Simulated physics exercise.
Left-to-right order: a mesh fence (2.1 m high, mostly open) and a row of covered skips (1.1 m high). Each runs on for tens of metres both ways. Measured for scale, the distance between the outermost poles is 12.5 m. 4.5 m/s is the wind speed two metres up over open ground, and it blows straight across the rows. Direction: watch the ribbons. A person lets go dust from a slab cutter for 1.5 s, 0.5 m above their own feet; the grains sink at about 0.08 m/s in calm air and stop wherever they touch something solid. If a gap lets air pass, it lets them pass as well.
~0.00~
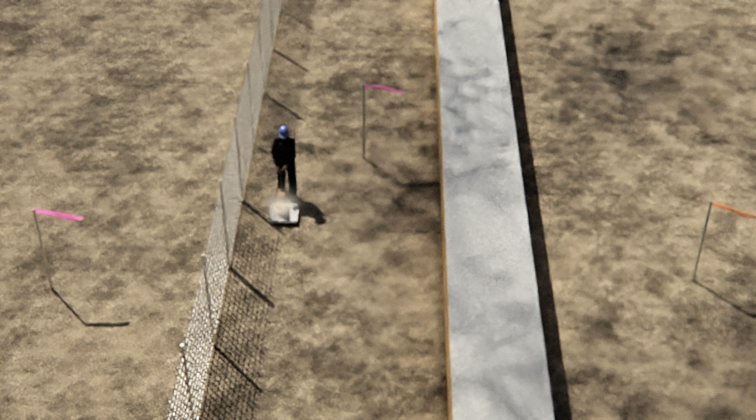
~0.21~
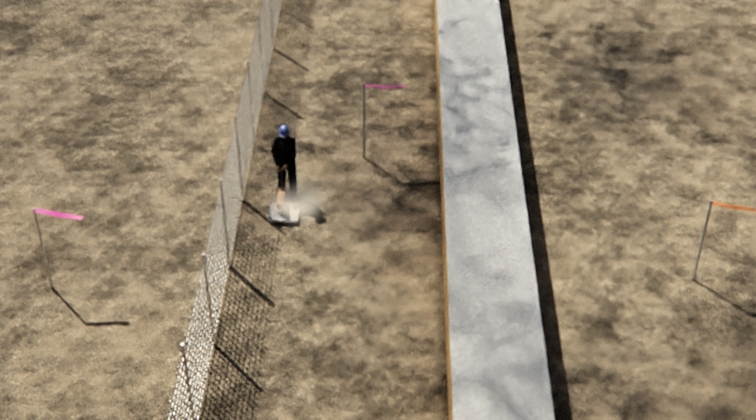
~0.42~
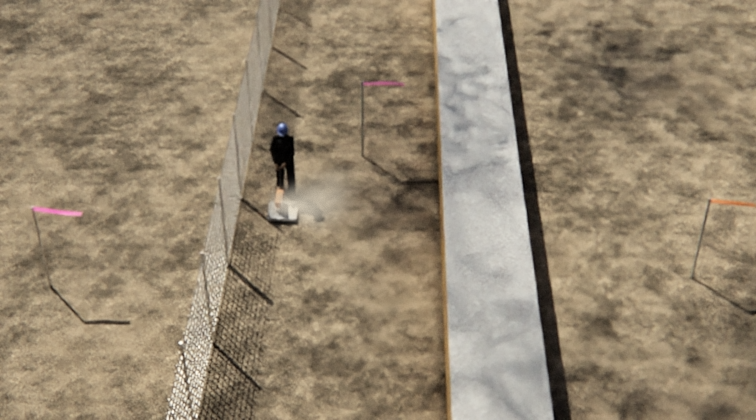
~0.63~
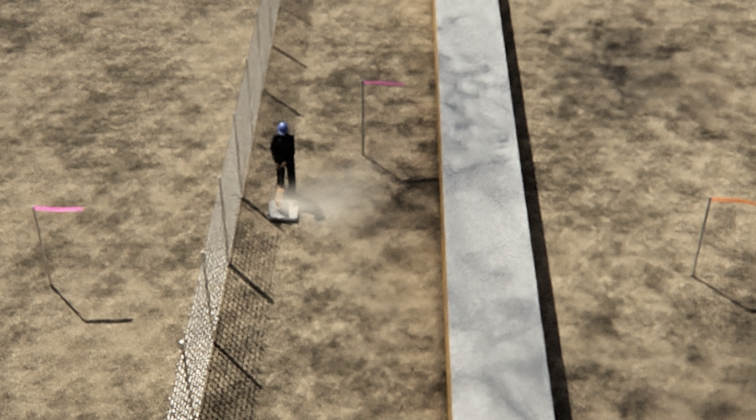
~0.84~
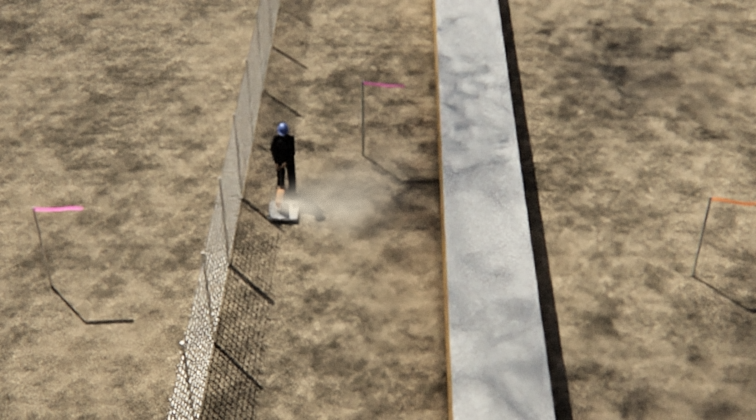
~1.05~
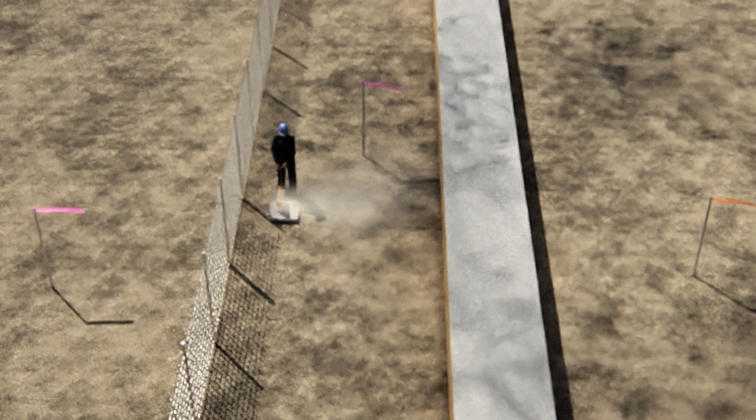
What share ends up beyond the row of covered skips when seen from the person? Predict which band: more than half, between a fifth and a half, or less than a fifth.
More than half of them.
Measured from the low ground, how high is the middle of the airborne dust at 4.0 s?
The middle is at about 2.0 m above the low ground.
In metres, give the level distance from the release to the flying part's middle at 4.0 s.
I'd say close to 8.5 metres.
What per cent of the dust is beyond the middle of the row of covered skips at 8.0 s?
Estimate: Roughly 80 per cent.
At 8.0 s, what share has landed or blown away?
Roughly 35 per cent at that point.
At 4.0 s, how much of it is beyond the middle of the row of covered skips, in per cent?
About 75 %.
After 2.5 s, 10 % is no longer flying here, and 37 % is beyond the row of covered skips; the middle of what still flies is 1.4 m above the low ground, near (456, 165).
After 4.0 s, 17 % is no longer flying here, and 77 % is beyond the row of covered skips; the middle of what still flies is 1.9 m above the low ground, near (719, 148).
After 8.0 s, 33 % is no longer flying here, and 81 % is beyond the row of covered skips.
After 20.0 s, 98 % is no longer flying here, and 81 % is beyond the row of covered skips.
After 45.0 s, 100 % is no longer flying here, and 81 % is beyond the row of covered skips.
